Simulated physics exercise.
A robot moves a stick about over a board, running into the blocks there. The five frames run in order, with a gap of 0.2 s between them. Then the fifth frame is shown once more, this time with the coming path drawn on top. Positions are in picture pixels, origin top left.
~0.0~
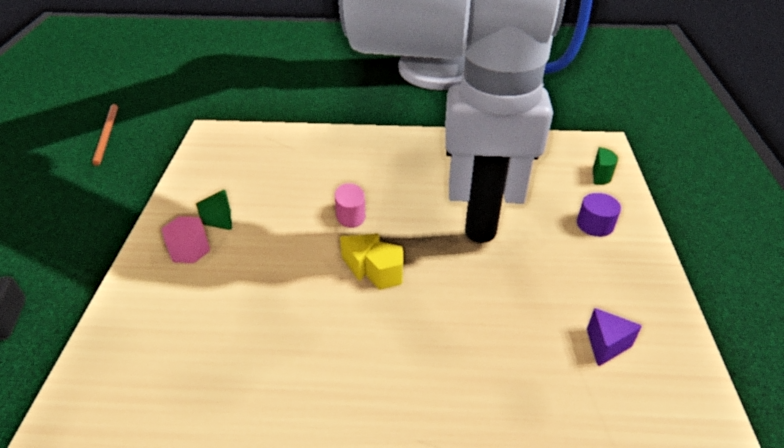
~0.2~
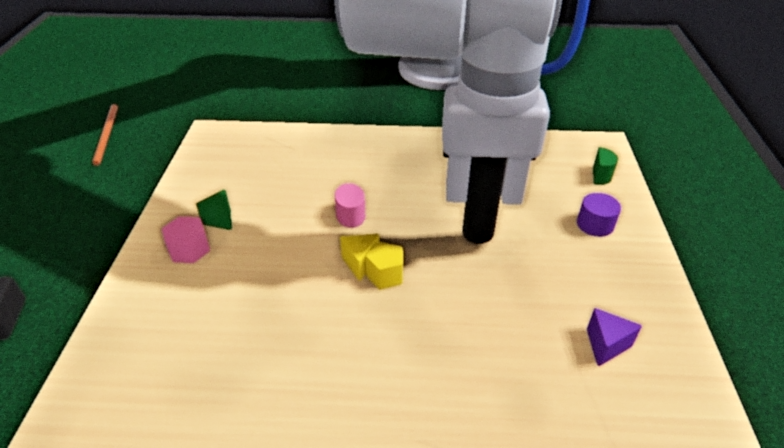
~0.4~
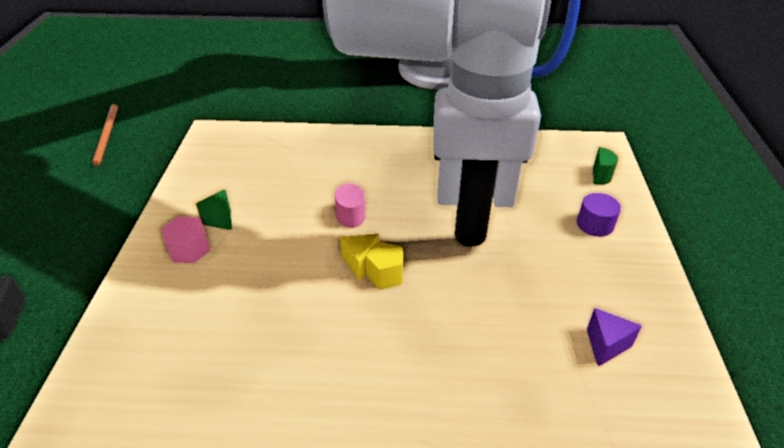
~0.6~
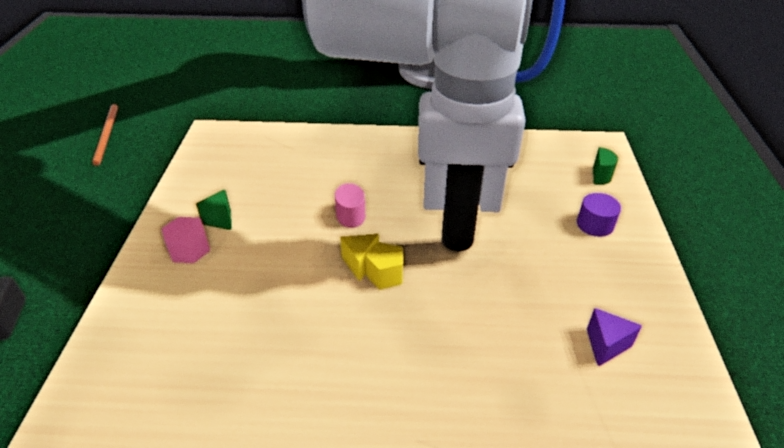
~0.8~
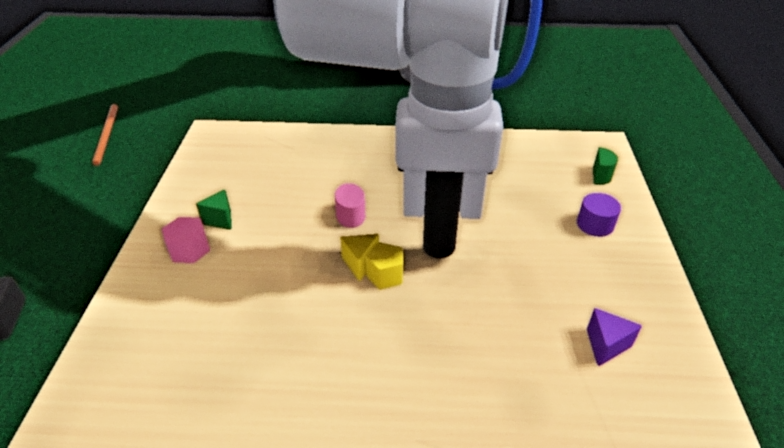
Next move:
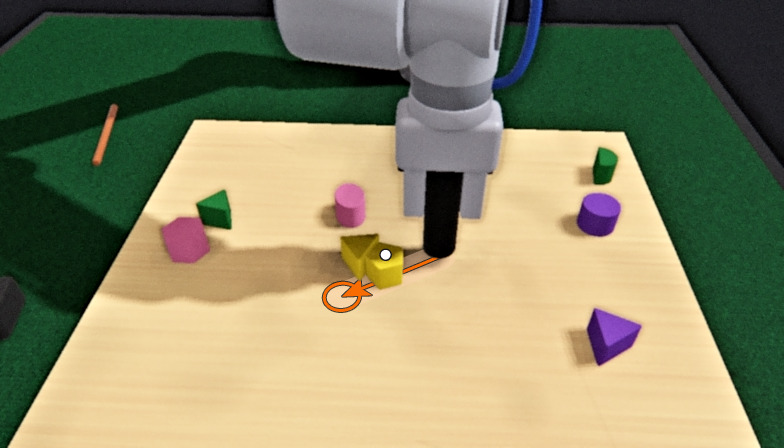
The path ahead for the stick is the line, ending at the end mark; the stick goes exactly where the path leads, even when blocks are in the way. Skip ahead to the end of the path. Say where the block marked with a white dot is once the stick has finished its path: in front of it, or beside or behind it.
It is driven along in front.
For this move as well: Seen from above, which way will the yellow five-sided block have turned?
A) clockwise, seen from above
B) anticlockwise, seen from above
The answer is B.
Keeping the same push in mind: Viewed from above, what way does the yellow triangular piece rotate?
From overhead, the rotation is clockwise.
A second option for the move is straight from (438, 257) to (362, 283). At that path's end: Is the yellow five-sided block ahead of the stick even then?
I believe so.
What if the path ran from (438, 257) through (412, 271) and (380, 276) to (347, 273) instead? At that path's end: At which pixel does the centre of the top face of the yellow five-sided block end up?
Put as a pixel place, it's (317, 272).
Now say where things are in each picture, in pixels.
Tip of the stick (480, 233), middles of tops, yellow triangular piece (359, 243), yellow five-sided block (386, 255), in the first frame.
Stick (478, 234), nothing pushed, in the second frame.
Stick (470, 237), nothing pushed, in the third frame.
Stick (457, 242), nothing pushed, in the fourth frame.
Stick (439, 248), yellow triangular piece (359, 243), yellow five-sided block (386, 255), in the fifth frame.
The line goes from (438, 257) to (342, 297); the dot is on the yellow five-sided block.
What follows on the original path. One third of the way, stick (408, 261); yellow five-sided block (375, 260).
Two thirds of the way, stick (374, 275); yellow triangular piece (352, 243), turned 25° clockwise; yellow five-sided block (342, 277), turned 20° anticlockwise.
At the end, stick (341, 288); yellow triangular piece (352, 243), turned 25° clockwise; yellow five-sided block (310, 294), turned 35° anticlockwise.
